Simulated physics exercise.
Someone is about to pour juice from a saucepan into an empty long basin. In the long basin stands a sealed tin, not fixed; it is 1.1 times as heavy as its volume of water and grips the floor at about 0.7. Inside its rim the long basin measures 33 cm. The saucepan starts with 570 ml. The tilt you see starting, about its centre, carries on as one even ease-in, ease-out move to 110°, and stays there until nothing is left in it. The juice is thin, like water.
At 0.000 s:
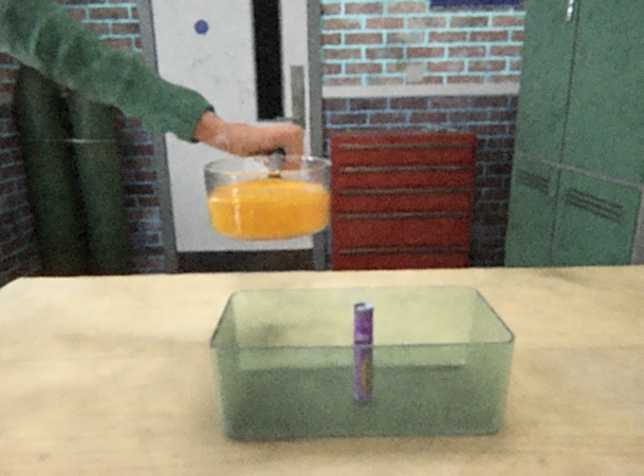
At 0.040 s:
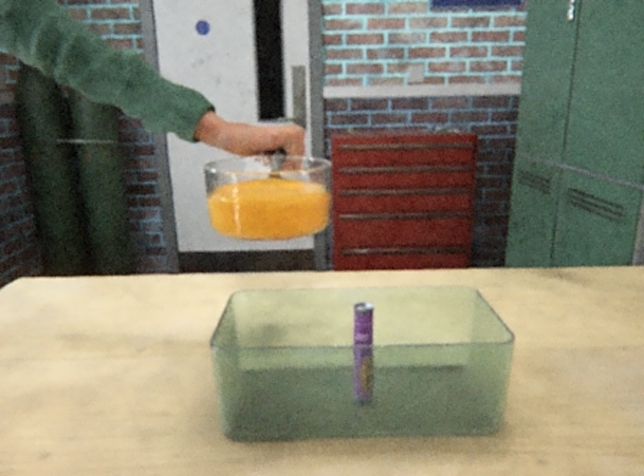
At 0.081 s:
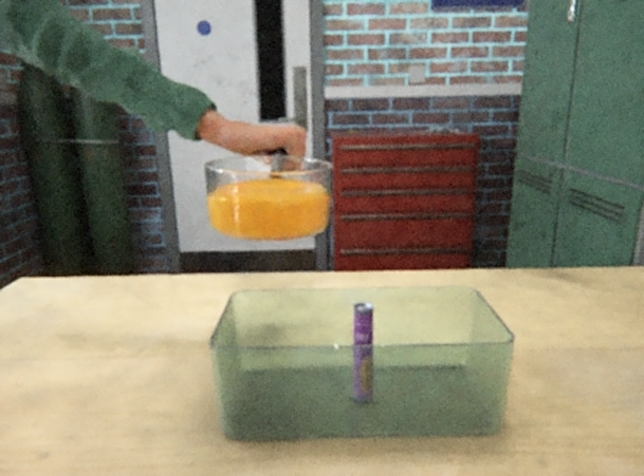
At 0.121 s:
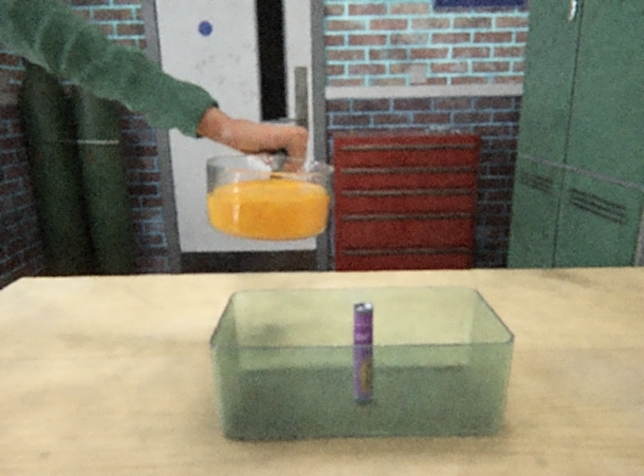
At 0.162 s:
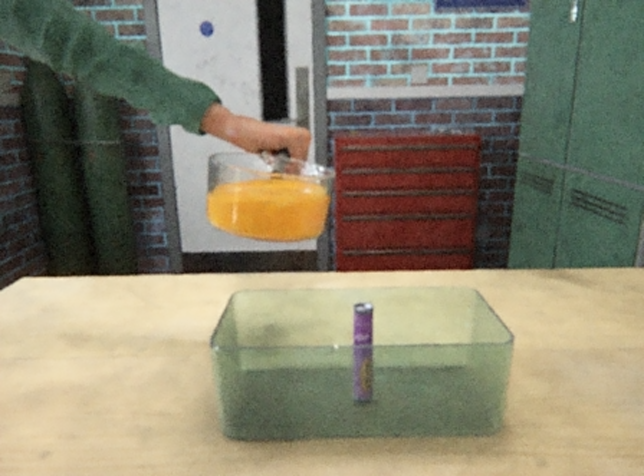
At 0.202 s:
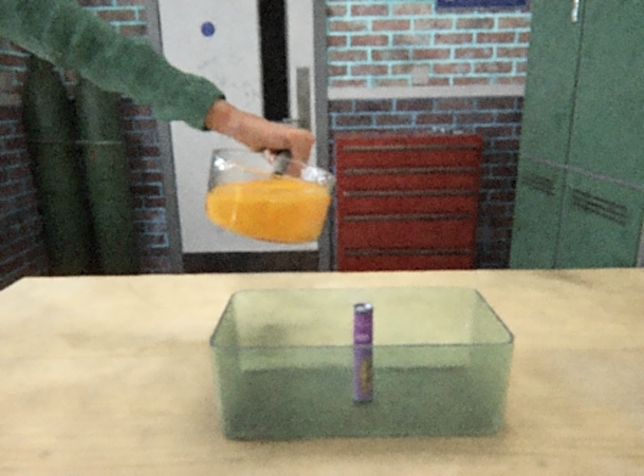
A hand in a green sleeve reaches in from the left, holding a clear saucepan of orange juice above a pale wooden table, seen from the front by a still camera. Below stands a translucent green basin with a slim purple tin at its middle, before a white door, red drawers, brick walls and green lockers. The saucepan stays almost level, then gradually tilts slightly, its right side dipping.
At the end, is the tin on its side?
The tin stays up.
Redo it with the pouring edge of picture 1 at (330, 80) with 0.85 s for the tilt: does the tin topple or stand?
Then it goes over.
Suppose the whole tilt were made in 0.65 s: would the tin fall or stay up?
Then it topples.
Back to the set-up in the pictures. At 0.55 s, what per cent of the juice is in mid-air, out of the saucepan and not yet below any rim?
Some 40 per cent.
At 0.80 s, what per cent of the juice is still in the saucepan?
About 8 per cent.
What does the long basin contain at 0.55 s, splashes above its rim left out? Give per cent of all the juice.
About 6 per cent.
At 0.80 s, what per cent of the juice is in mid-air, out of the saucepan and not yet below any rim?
About 12 per cent.
After 0.55 s the tilt is 79° and 53 per cent is still to pour; the tin stands where it began.
After 0.80 s the tilt is 109° and 8 per cent is still to pour; the tin stands where it began.
After 1.06 s the tilt is 110° and 0 per cent is still to pour; the tin stands 1 cm from where it began.
After 1.35 s the tilt is 110° and 0 per cent is still to pour; the tin stands 1 cm from where it began.
In the end the tin stands where it began.
